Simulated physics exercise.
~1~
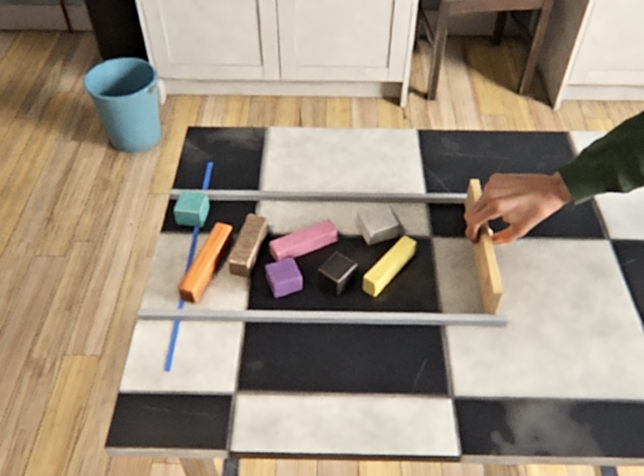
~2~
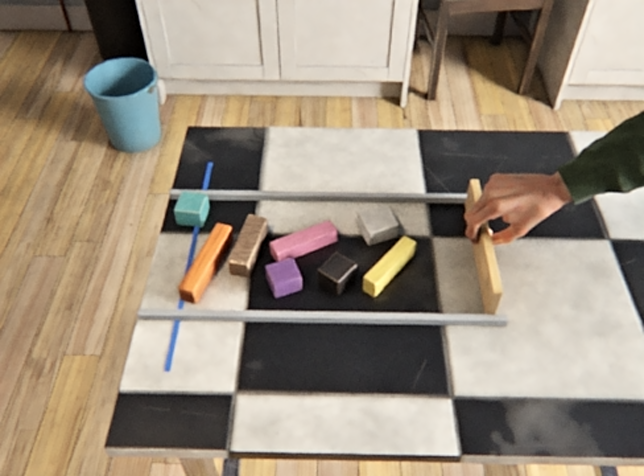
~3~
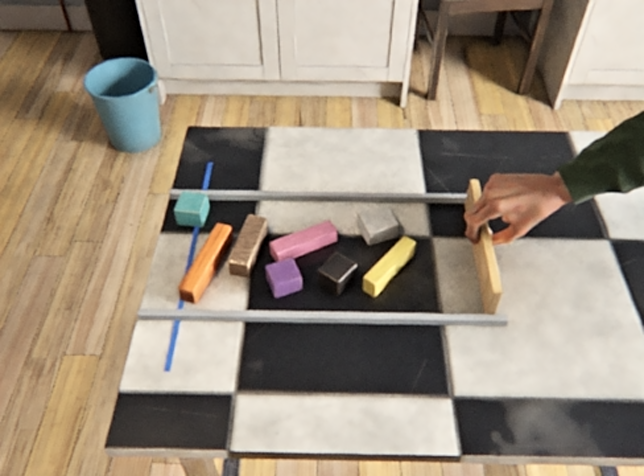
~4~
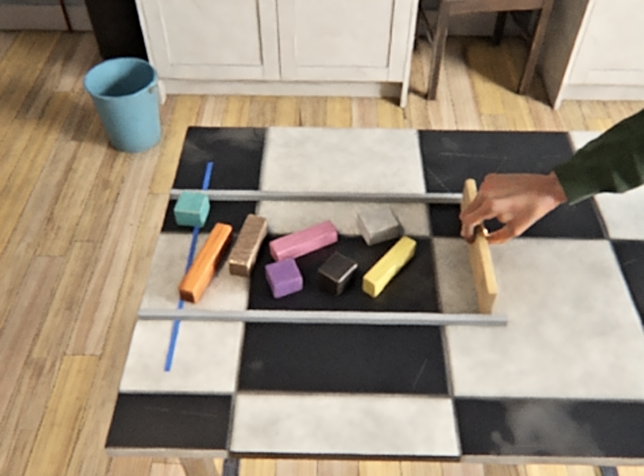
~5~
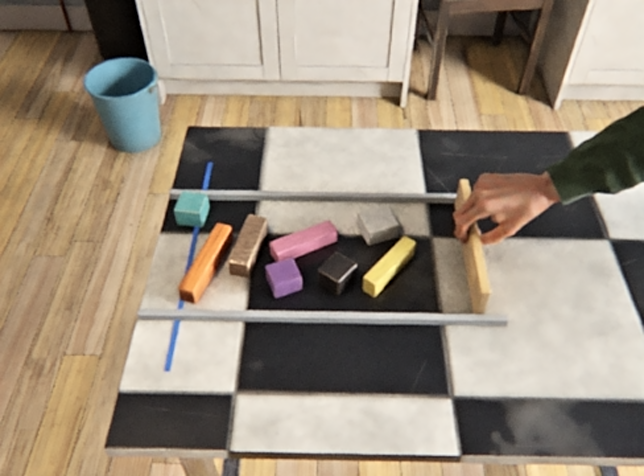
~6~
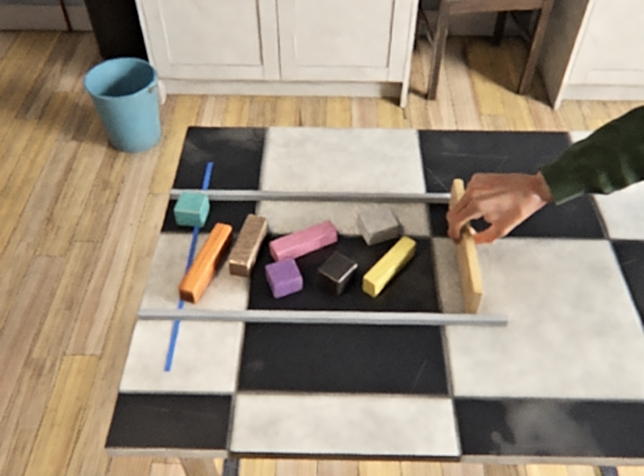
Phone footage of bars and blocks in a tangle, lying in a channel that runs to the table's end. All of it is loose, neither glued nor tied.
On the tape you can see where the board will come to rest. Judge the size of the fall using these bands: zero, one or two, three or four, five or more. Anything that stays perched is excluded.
I expect three or else four of them will drop off.
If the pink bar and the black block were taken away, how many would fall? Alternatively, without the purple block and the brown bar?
3 for the first case, 2 for the second.
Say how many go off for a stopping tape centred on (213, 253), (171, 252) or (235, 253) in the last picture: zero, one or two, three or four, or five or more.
Counts as listed: 1 or 2 / 5 or more / none at all.
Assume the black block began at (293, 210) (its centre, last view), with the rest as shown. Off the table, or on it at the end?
Lab note: It goes off the edge.
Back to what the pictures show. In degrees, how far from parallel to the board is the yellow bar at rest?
Near 0 degrees.
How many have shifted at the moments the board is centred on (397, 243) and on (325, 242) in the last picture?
Well, it's 2 at the first one and 6 at the second.
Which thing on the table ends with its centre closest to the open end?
The pink bar is foremost.
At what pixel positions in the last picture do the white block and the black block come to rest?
Final spots - white block (181, 216), black block (155, 281).
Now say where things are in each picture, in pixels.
In the first frame, turquoise block (192, 209); orange stick (207, 262); brown bar (249, 245); board (482, 244); tape (192, 252).
In the second frame, orange stick (207, 262); purple block (284, 278).
In the third frame, brown bar (249, 245); pink bar (304, 242).
In the fourth frame, turquoise block (192, 209); board (478, 244).
In the fifth frame, orange stick (207, 262); black block (337, 274).
In the sixth frame, turquoise block (192, 209); orange stick (207, 262); brown bar (249, 245); board (465, 244); tape (192, 252).
Soon after, none off yet; turquoise block at rest near (192, 209); orange stick at rest near (207, 262); brown bar at rest near (248, 245).
At rest, the number that fall off is three or four; fallen, purple block, brown bar, orange stick and turquoise block.
